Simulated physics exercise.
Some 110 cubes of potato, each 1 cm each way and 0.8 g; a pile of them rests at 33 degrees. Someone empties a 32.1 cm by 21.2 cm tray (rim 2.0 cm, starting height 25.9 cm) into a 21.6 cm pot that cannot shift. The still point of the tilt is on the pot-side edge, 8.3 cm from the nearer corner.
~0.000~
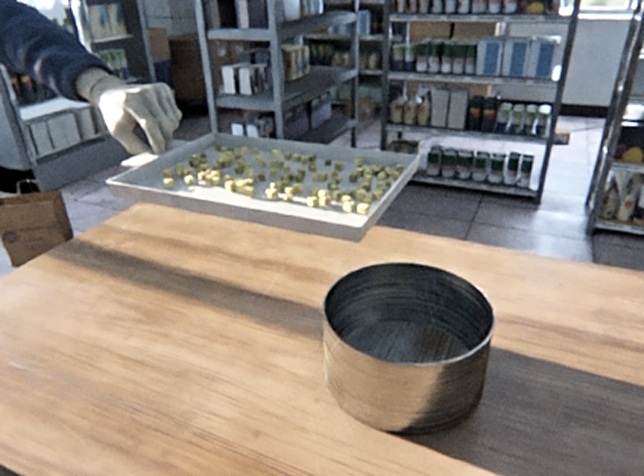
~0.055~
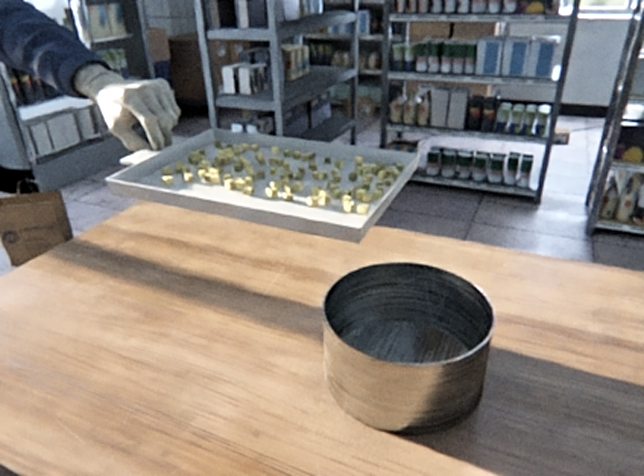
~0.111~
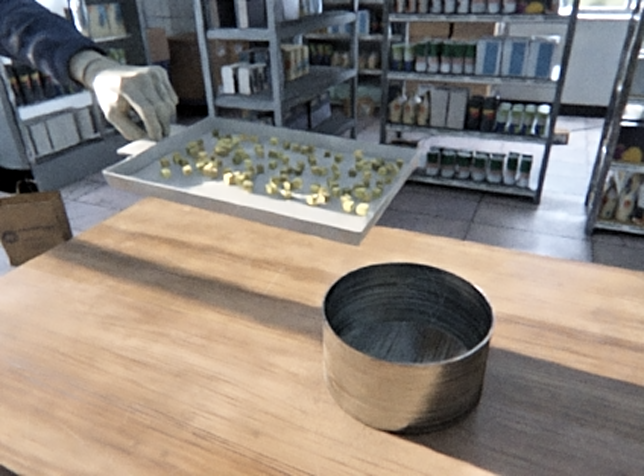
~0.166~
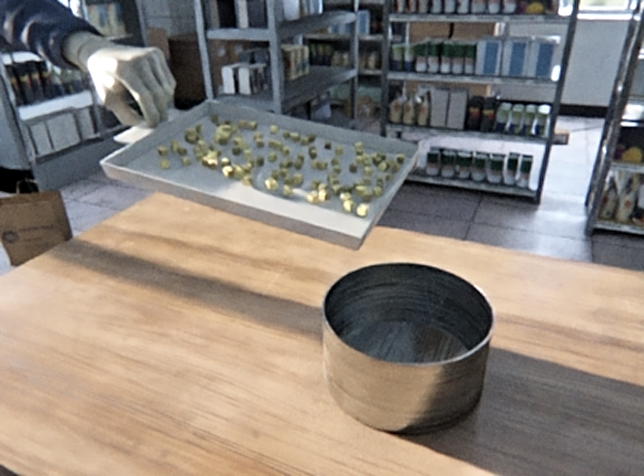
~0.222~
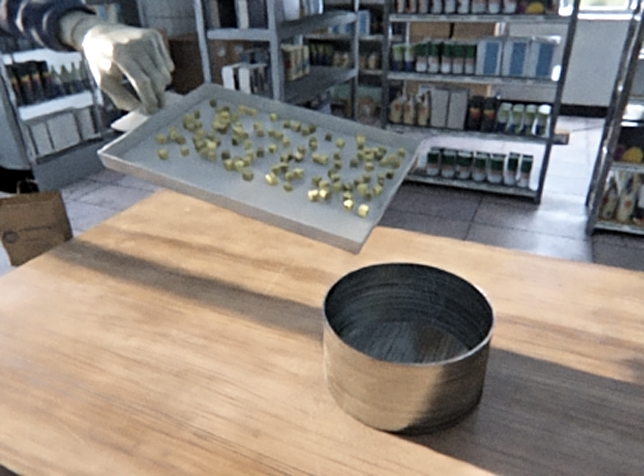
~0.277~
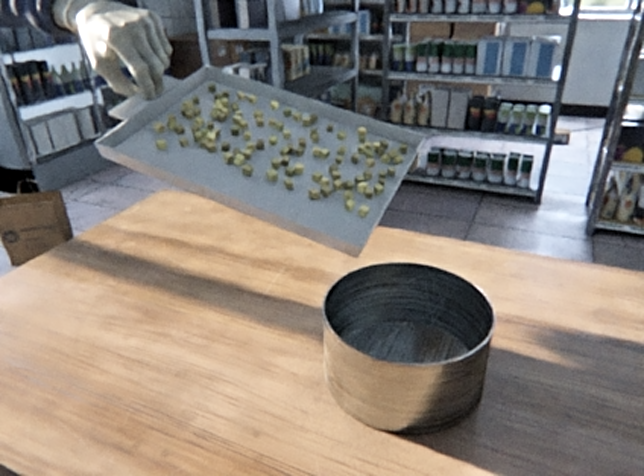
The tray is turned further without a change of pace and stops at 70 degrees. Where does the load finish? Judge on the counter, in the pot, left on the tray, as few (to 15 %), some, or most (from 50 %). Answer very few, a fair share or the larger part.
On the counter: The larger part; in the pot: Very few; left on the tray: A fair share.
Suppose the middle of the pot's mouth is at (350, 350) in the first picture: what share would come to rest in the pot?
About 60 per cent.
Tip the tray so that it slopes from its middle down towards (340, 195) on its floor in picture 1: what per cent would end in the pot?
Some 40 per cent.
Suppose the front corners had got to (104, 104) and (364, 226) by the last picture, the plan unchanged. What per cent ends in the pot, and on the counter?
Pot 30, counter 25.
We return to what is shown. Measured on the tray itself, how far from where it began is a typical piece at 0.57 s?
Some 3 cm.
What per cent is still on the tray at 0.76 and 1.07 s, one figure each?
About 100, 40.
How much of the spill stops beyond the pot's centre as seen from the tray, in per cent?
Roughly 80 per cent.
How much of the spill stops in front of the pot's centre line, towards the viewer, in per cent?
Roughly 100 per cent.
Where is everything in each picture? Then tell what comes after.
In the first frame, tray tilt 0 degrees, front corners at (110, 181) and (359, 224); middle of the pieces at (274, 173); pot at (407, 306).
In the second frame, tray tilt 1 degrees, front corners at (109, 178) and (359, 226); middle of the pieces at (274, 171).
In the third frame, tray tilt 4 degrees, front corners at (107, 171) and (359, 229), lowest corner right front; middle of the pieces at (273, 165).
In the fourth frame, tray tilt 9 degrees, front corners at (104, 161) and (359, 234), lowest corner right front; middle of the pieces at (273, 157).
In the fifth frame, tray tilt 14 degrees, front corners at (102, 152) and (360, 240), lowest corner right front; middle of the pieces at (273, 149).
In the sixth frame, tray tilt 19 degrees, front corners at (99, 142) and (360, 244), lowest corner right front; middle of the pieces at (273, 141); pot at (407, 305). Its pace works out near 85 degrees a second.
Then, at 0.57 s, tilt 45 degrees; the tray holds 100 %, the pot 0 %.
Then, at 0.76 s, tilt 61 degrees; the tray holds 100 %, the pot 0 %.
Then, at 1.07 s, tilt 70 degrees; the tray holds 40 %, the pot 0 %.
In the end, at 2.4 s, counter 60 %, pot 5 %, tray 35 %.
